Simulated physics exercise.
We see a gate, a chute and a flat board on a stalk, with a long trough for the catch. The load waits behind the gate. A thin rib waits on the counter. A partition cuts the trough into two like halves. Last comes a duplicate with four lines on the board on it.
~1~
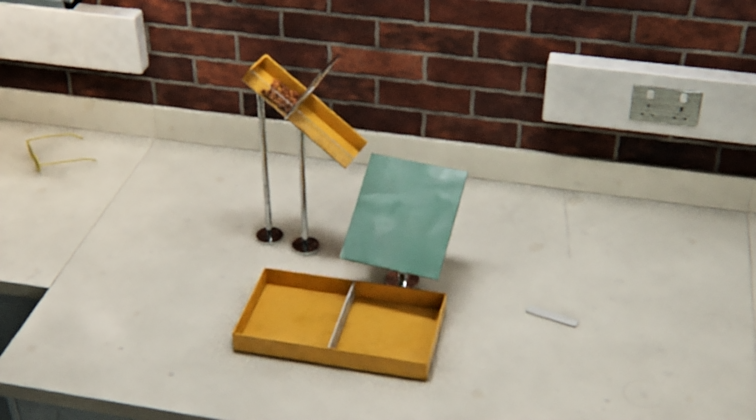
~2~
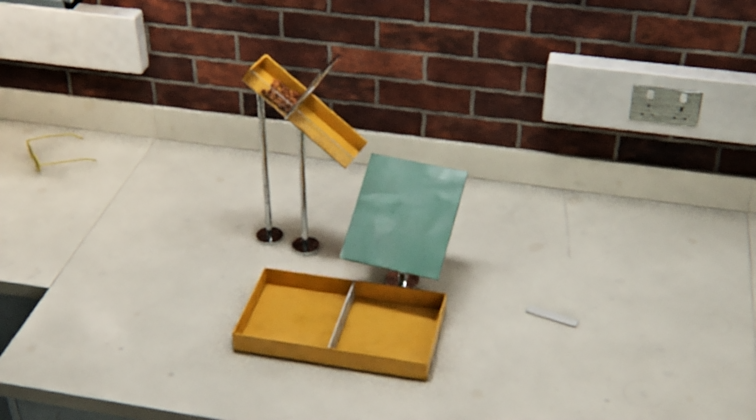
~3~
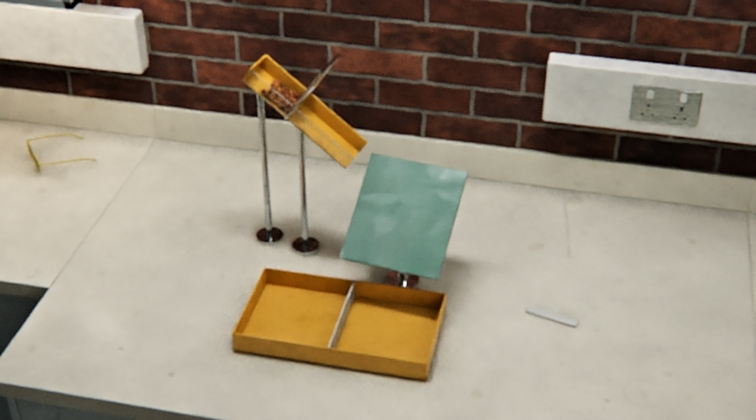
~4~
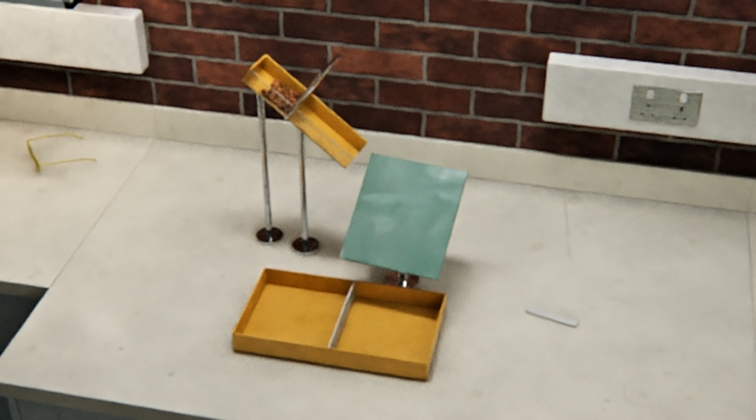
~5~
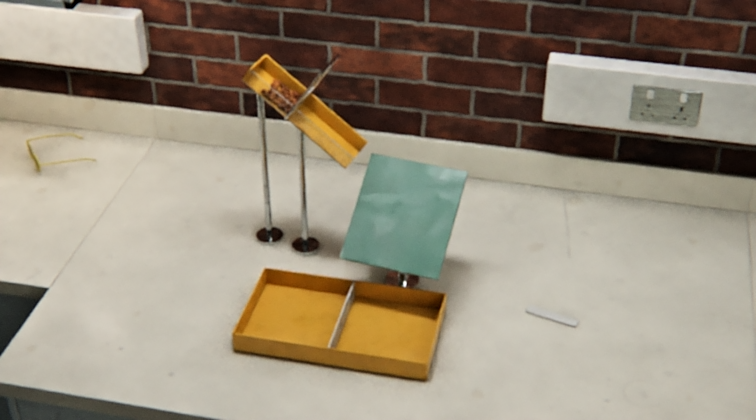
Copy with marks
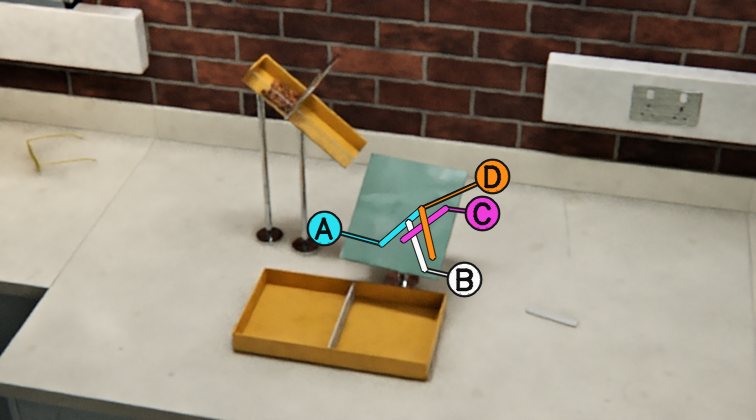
Yellow chute on two metal stands sitting motionless above a tilted green board and a divided yellow trough on a white counter.
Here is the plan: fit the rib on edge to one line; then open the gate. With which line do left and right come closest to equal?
Choose A.
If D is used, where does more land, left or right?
Right.
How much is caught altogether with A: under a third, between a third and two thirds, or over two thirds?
It is over two thirds.
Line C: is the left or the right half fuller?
More lands on the right.
On the marked copy, line A from (421, 209) to (381, 244); line B from (408, 222) to (424, 269); line C from (445, 208) to (403, 239); line D from (421, 208) to (432, 257).
Choosing A, of what is caught, roughly two thirds in the left half, roughly a third in the right.
Choosing B, of what is caught, just a few in the left half, almost all in the right.
Choosing C, of what is caught, about a tenth in the left half, almost all in the right.
Choosing D, of what is caught, just a few in the left half, almost all in the right.
